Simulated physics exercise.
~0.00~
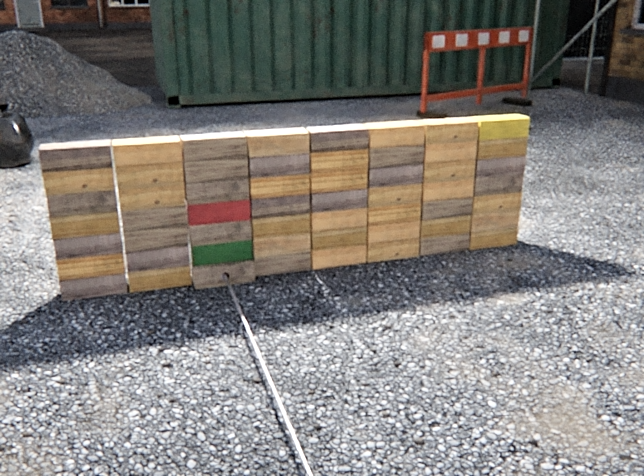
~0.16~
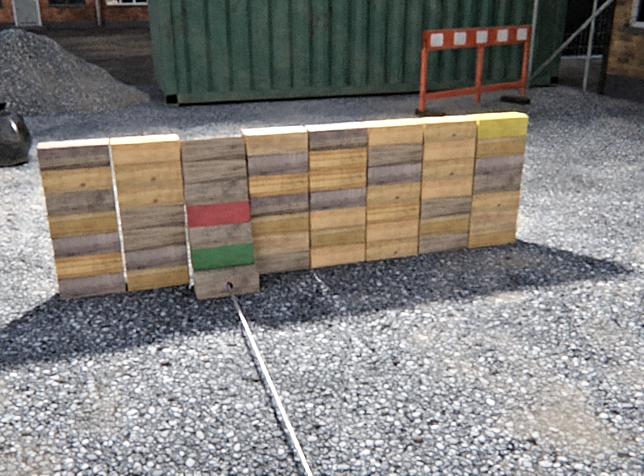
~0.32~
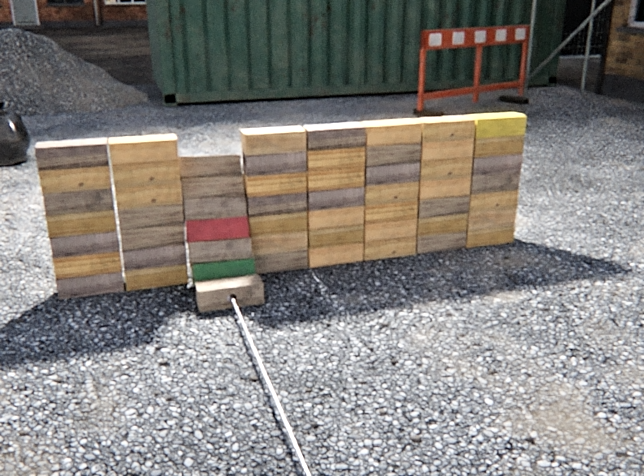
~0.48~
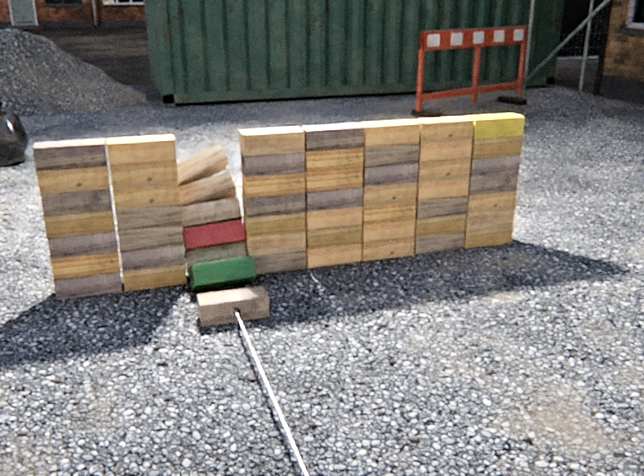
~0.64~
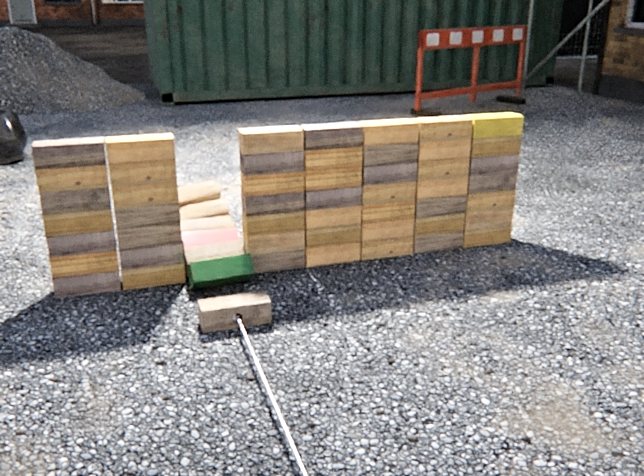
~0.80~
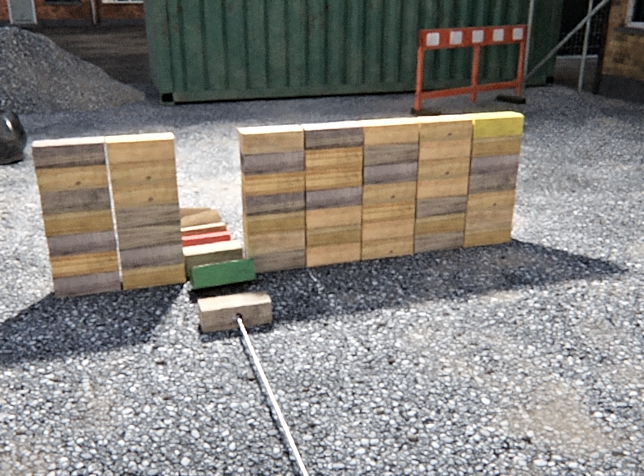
A steel arm pulling the bottom block from one column of a timber wall, the blocks above toppling backward, neighbouring columns standing.
